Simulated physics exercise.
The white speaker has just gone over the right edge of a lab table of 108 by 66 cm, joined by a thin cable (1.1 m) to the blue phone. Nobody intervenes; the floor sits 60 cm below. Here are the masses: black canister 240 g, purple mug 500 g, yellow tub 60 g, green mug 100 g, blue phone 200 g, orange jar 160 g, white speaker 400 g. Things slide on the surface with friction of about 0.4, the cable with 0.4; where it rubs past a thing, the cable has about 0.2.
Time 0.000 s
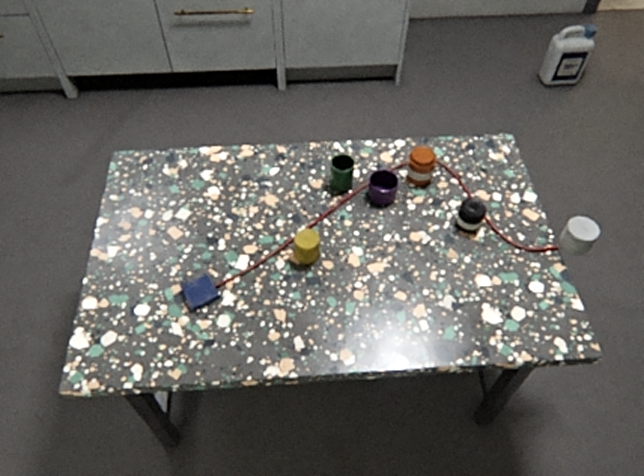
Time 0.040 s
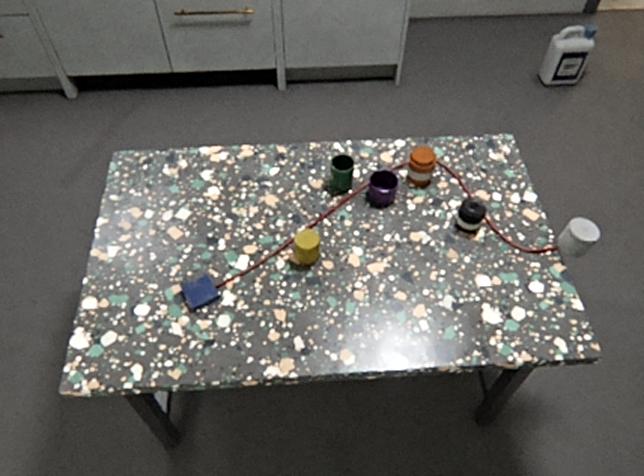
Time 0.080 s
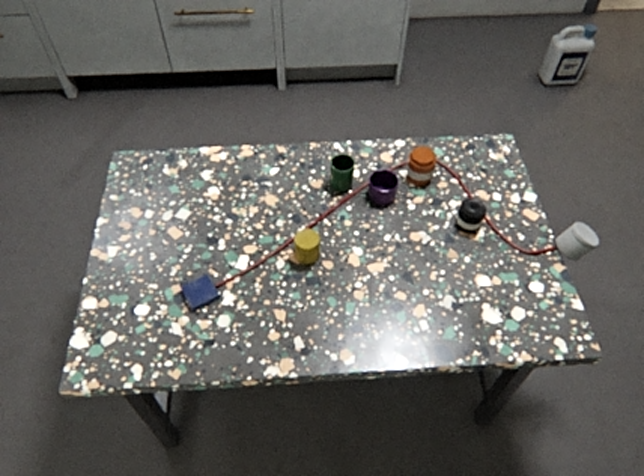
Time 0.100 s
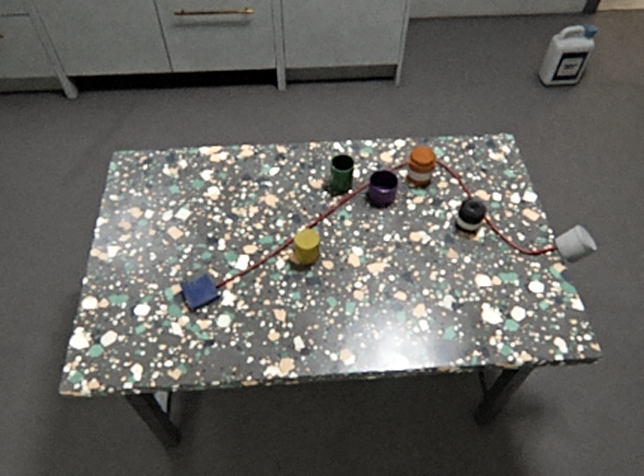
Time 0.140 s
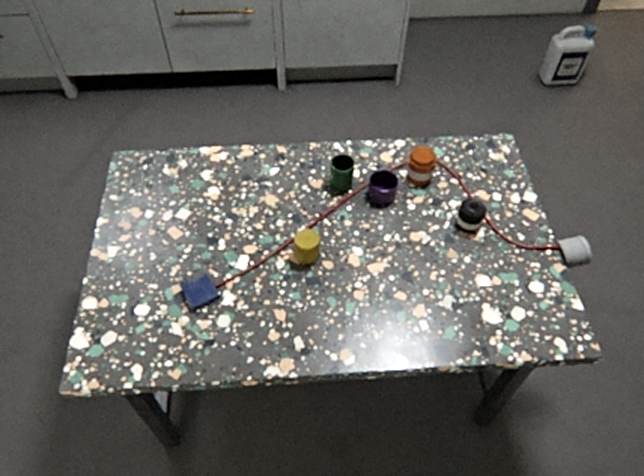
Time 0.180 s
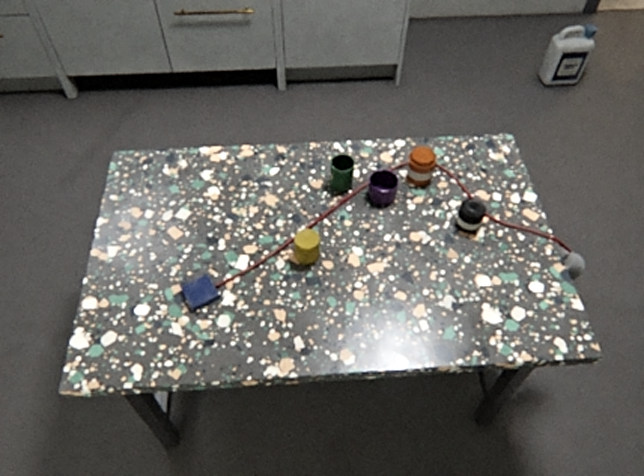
A white cup-shaped speaker tilts at the right edge of a speckled lab table, rolls onto its side and slips slightly lower, seen from above by a still camera. A red cable links it to a blue phone at left, passing a yellow tub, green and purple mugs, an orange jar and a black canister. The cable's right end straightens as the other objects stay put.
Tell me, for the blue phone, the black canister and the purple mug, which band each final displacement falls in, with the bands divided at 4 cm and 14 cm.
At the end, the blue phone will be displaced a lot, the black canister will be displaced only a little, the purple mug will be displaced only a little.
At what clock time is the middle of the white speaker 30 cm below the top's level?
It gets there at roughly 0.36 s.
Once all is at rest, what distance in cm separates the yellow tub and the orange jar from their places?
Final places, approx.: Yellow tub 0 cm off, orange jar 20 cm off.
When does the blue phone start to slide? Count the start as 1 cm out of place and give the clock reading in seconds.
The blue phone gets there at 0.26 seconds.
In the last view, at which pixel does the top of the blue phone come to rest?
Around (346, 199).
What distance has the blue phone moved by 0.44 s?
Shift of the blue phone - 15 cm.
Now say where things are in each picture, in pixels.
Blue phone (200, 291); black canister (474, 208); purple mug (384, 180); cable runs through (517, 245) (461, 182) (331, 210) (260, 262), in the first picture.
White speaker (584, 229); cable runs through (516, 246) (260, 262), in the second picture.
White speaker (577, 241); cable runs through (515, 247) (260, 262), in the third picture.
White speaker (576, 244); cable runs through (515, 247) (260, 262), in the fourth picture.
White speaker (571, 253); cable runs through (518, 244) (260, 262), in the fifth picture.
Blue phone (200, 291); black canister (474, 208); purple mug (384, 180); cable runs through (536, 232) (462, 186) (331, 210) (260, 262), in the sixth picture.
After 0.4 s, the cable's tail end at (265, 252); blue phone 14 cm off its start, orange jar 16 cm off its start, white speaker over the edge.
After 0.7 s, the cable's tail end at (337, 206); blue phone 35 cm off its start, white speaker over the edge, orange jar 19 cm off its start.
After 0.9 s, the cable's tail end at (355, 194); blue phone 41 cm off its start at (346, 199), white speaker over the edge, orange jar 19 cm off its start at (436, 213).
After 1.2 s, the cable's tail end at (355, 194); blue phone 41 cm off its start, white speaker over the edge, orange jar 19 cm off its start.
After 2.4 s, the cable's tail end at (355, 194); blue phone 41 cm off its start at (346, 199), purple mug 0 cm off its start at (385, 181), black canister 0 cm off its start at (474, 208), white speaker over the edge.
